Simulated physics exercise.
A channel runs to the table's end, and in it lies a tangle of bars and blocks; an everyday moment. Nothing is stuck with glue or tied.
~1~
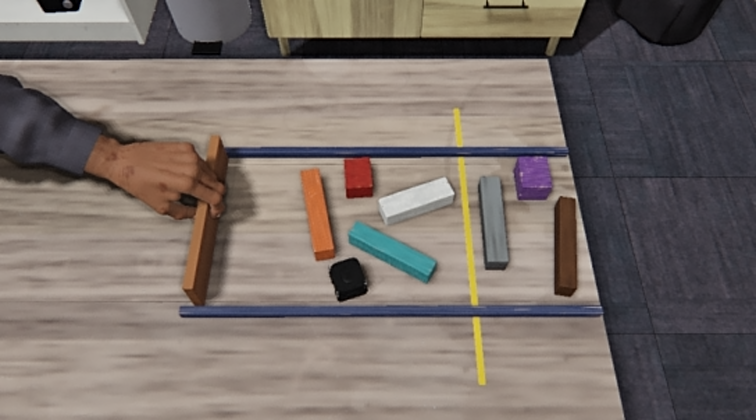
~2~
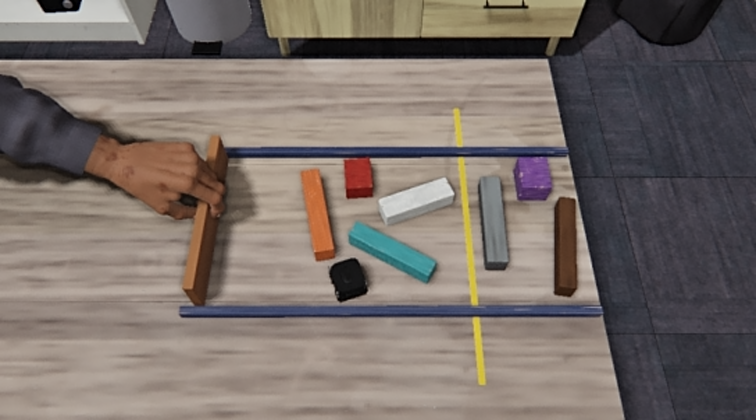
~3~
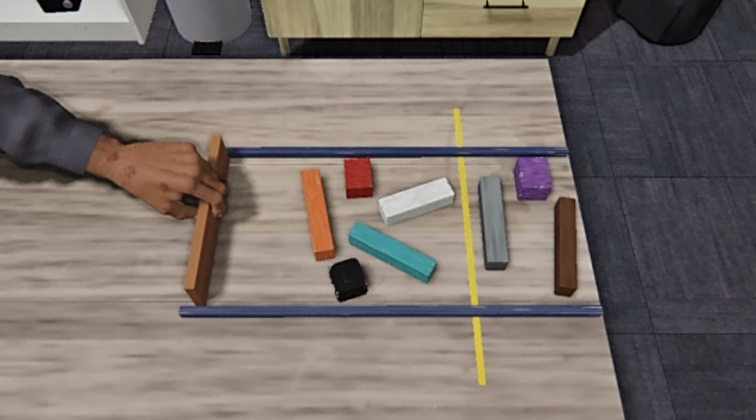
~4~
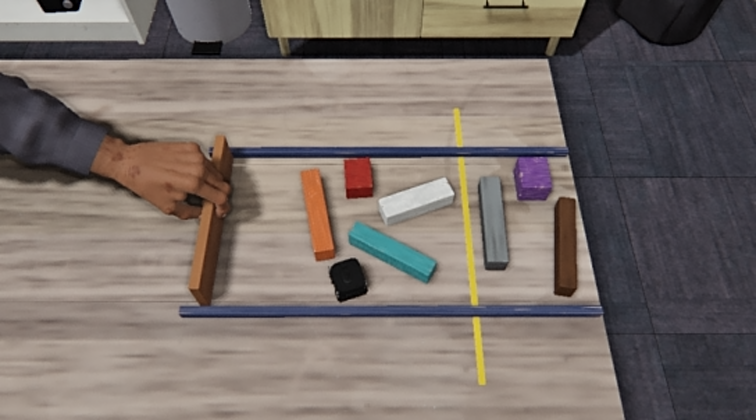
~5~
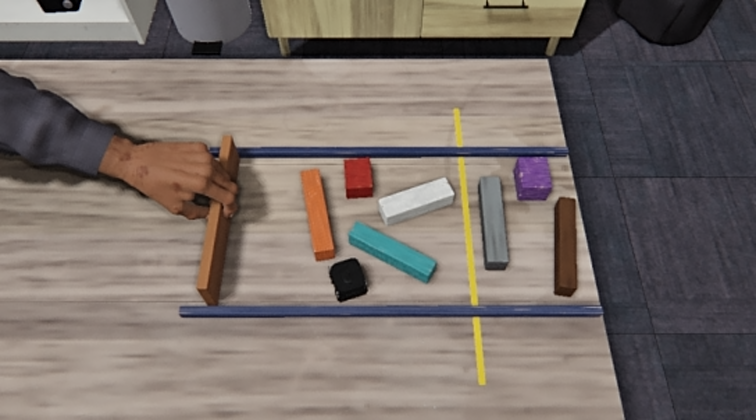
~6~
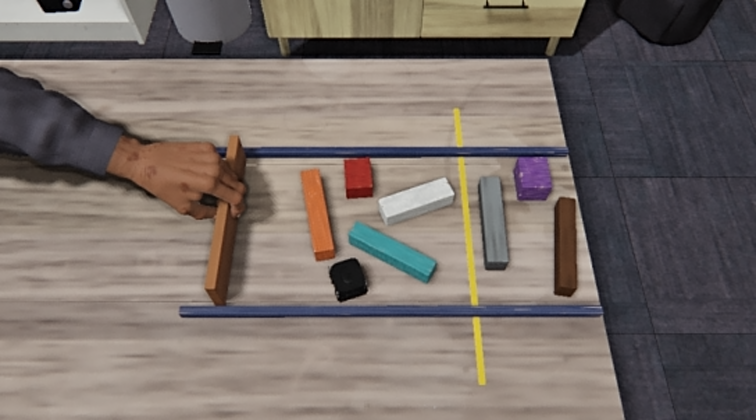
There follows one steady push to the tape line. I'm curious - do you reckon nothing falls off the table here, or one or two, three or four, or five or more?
The number going over the edge will be nought.
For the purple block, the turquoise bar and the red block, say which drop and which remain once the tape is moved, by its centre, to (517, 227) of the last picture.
Starting with the purple block, it ends up falling, then the turquoise bar keeps its place, then the red block keeps its place.
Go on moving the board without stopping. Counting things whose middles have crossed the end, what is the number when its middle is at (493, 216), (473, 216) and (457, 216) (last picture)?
1; 0; 0.
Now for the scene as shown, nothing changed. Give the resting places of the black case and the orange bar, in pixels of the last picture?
Result: One about (489, 284), other about (477, 214).
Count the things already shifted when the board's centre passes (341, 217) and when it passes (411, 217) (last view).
At that stage 4; at the next, 7.
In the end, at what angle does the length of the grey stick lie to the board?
Somewhere near 15 degrees, I'd say.
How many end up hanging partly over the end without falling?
I get 1.
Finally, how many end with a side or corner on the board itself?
That would be 2 of them.
Soon after, none off yet; brown stick at rest near (565, 245); purple block at rest near (532, 179); grey stick at rest near (492, 222).
In the end, the number that fall off is zero.
